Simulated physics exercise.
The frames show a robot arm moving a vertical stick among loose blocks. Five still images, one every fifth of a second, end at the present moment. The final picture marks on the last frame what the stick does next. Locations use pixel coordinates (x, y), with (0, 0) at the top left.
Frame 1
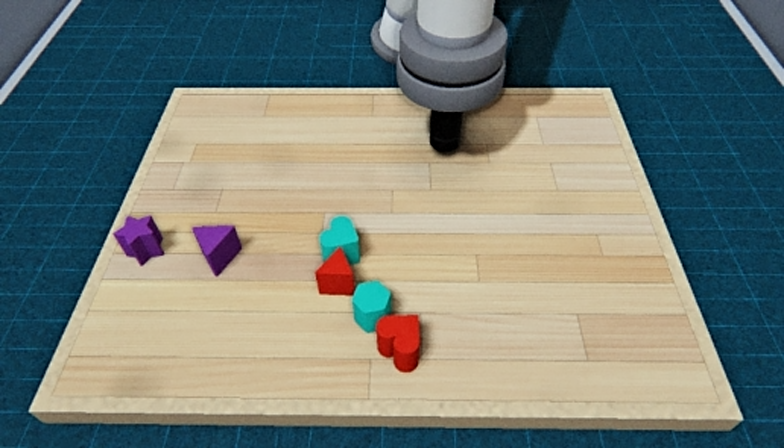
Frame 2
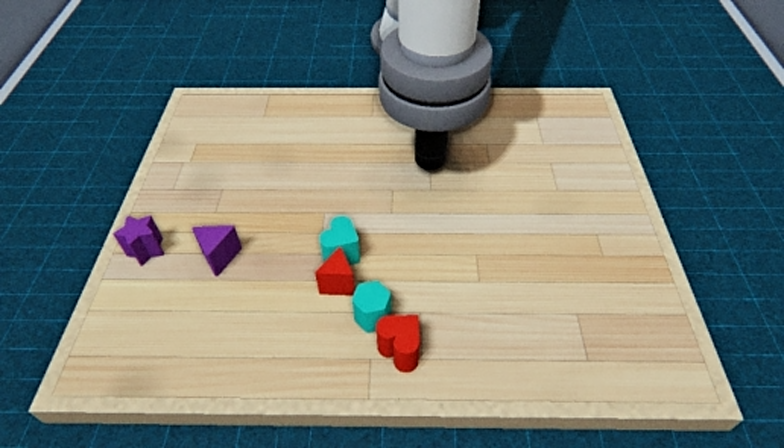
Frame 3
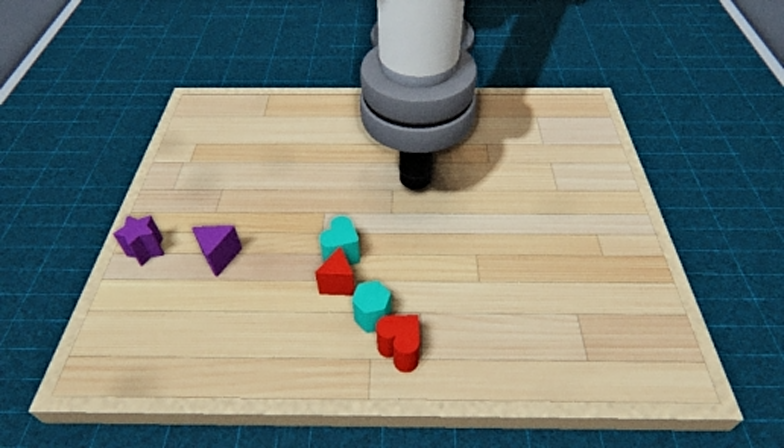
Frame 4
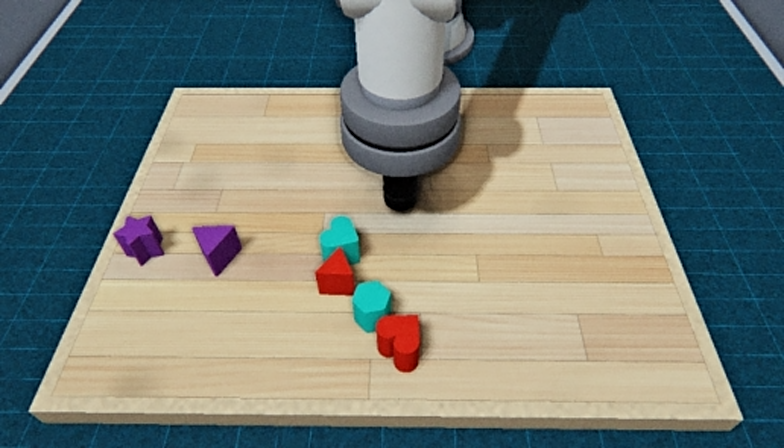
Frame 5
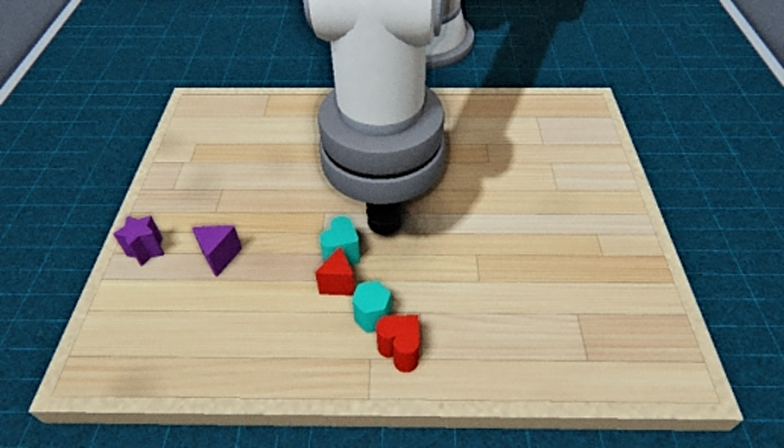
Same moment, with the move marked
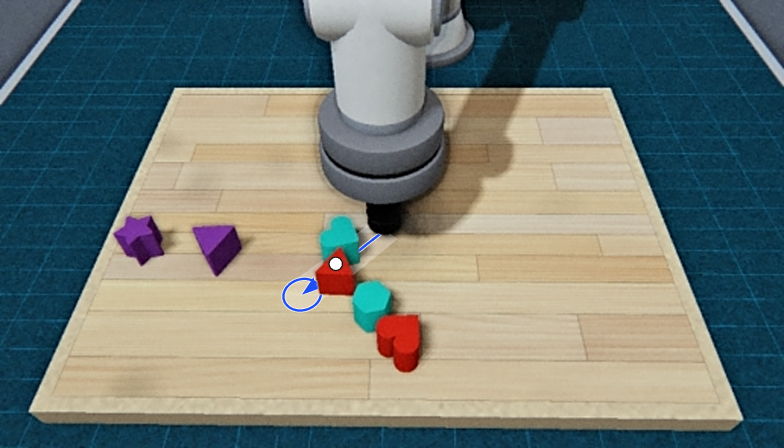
A robot arm moves its black stick down and left toward the still, colourful blocks.
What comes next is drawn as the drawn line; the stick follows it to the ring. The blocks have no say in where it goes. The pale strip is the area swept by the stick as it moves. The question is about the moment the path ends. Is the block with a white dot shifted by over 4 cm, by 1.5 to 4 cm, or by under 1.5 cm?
Distance: 1.5 to 4 cm.
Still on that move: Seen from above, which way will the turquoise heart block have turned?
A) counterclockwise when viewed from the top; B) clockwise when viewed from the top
Answer: B.
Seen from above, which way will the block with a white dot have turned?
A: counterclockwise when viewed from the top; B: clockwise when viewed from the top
My pick is A.
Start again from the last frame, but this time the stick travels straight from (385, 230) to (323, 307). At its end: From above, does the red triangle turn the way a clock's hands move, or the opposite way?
The block spins anticlockwise.
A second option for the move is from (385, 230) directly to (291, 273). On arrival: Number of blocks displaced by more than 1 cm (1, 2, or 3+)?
Blocks moved: One.
The line goes from (385, 230) to (302, 294); the dot is on the red triangle.
What follows on the original path. One third of the way, stick at (358, 244); turquoise heart block at (324, 240).
Two thirds of the way, stick at (330, 265); red triangle at (330, 279), turned 45° anticlockwise; turquoise heart block at (292, 254), turned 20° clockwise.
At the end, stick at (301, 288); red triangle at (323, 288), turned 105° anticlockwise; turquoise heart block at (266, 261), turned 45° clockwise; turquoise six-sided block unmoved.
